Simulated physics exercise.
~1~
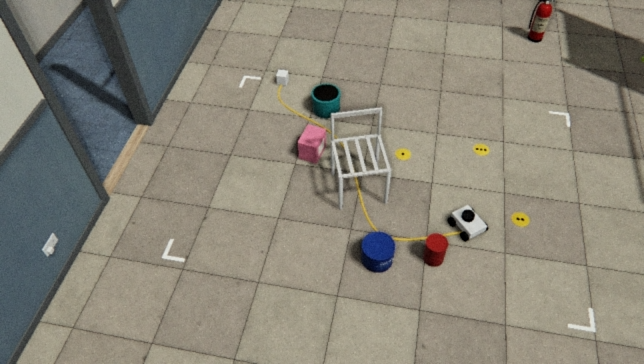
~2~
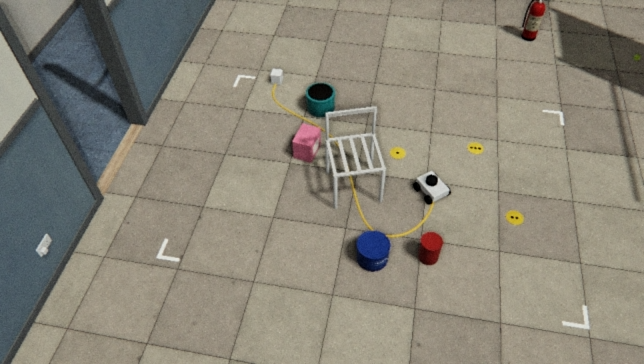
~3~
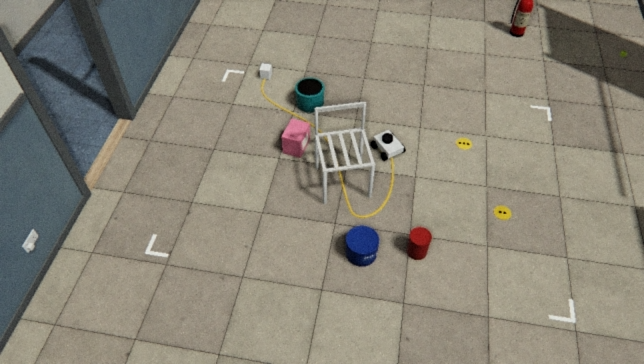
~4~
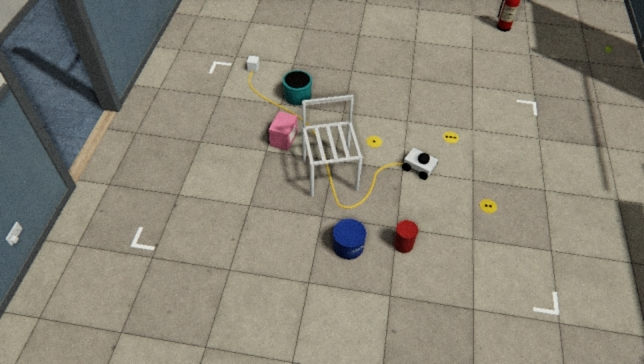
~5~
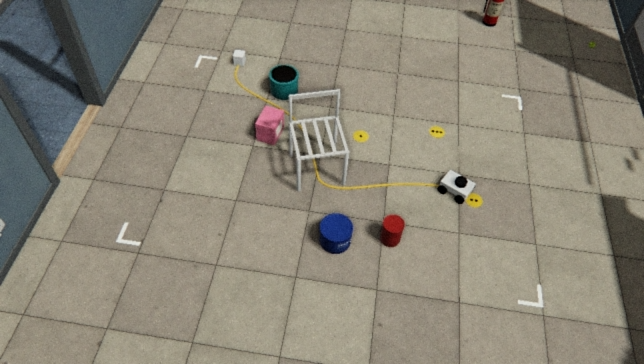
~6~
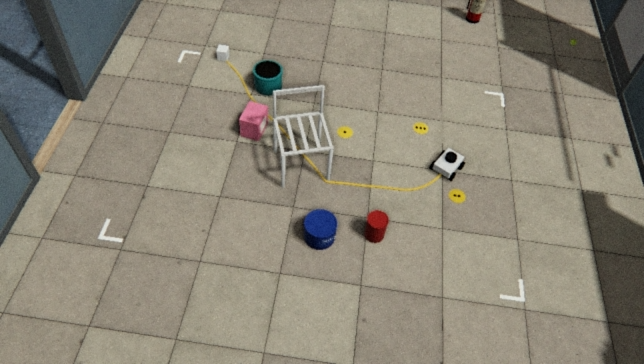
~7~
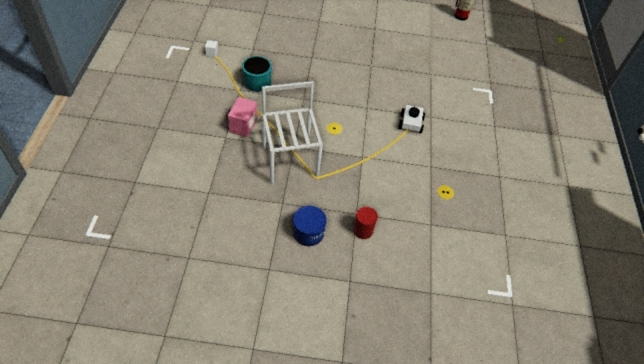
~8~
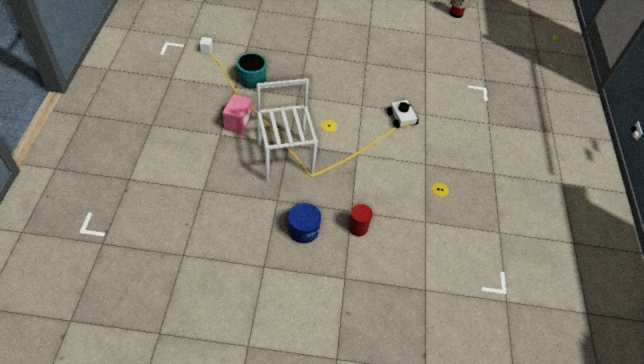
A small white cart trails a yellow cord past a still chair, turning between floor marks.
